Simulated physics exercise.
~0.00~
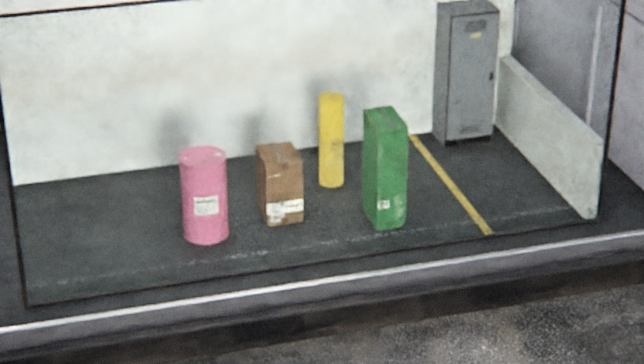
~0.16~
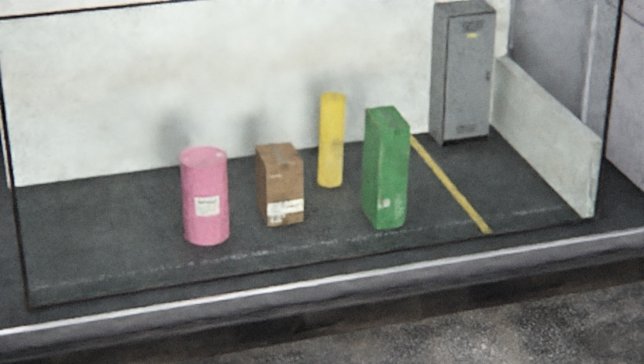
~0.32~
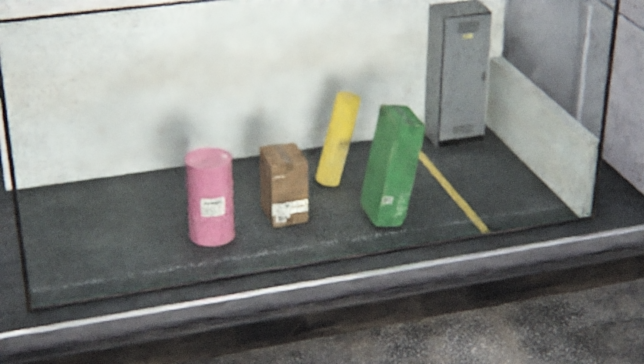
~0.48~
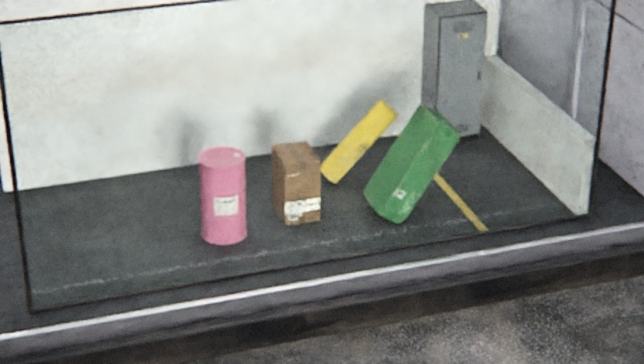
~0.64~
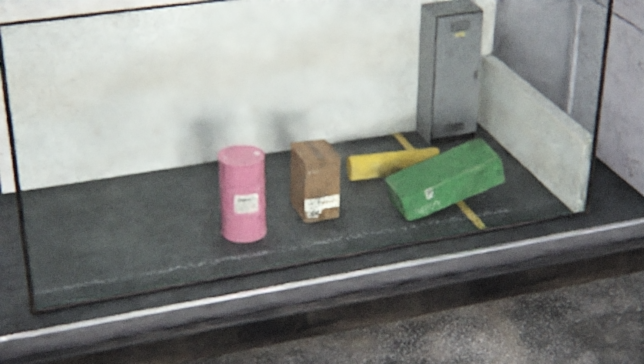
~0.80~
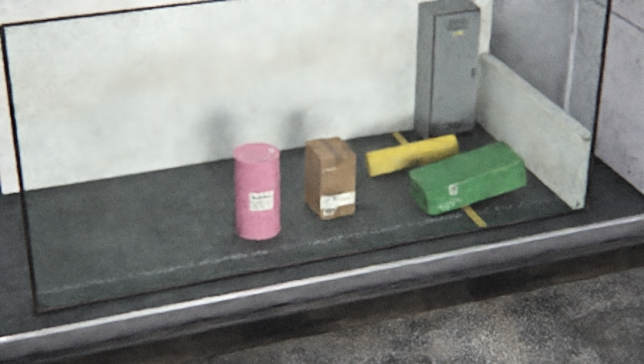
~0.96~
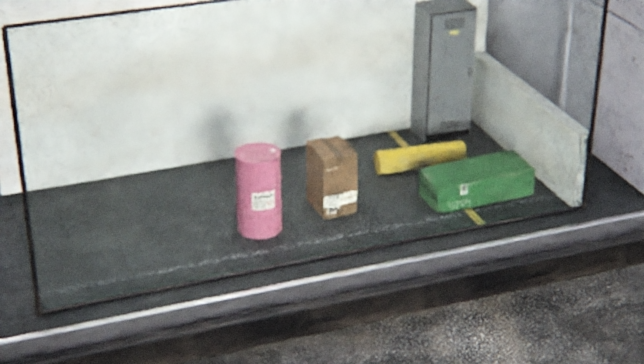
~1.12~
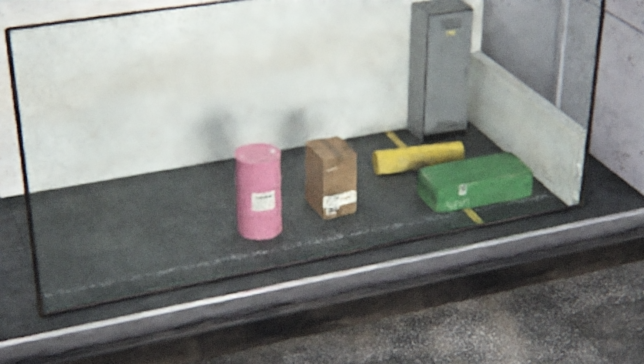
A tall green box and a yellow roll tipped over to the right and slid a little, while a pink drum and brown pack glided right upright; all came to rest, with only the green box past the yellow line on the floor.
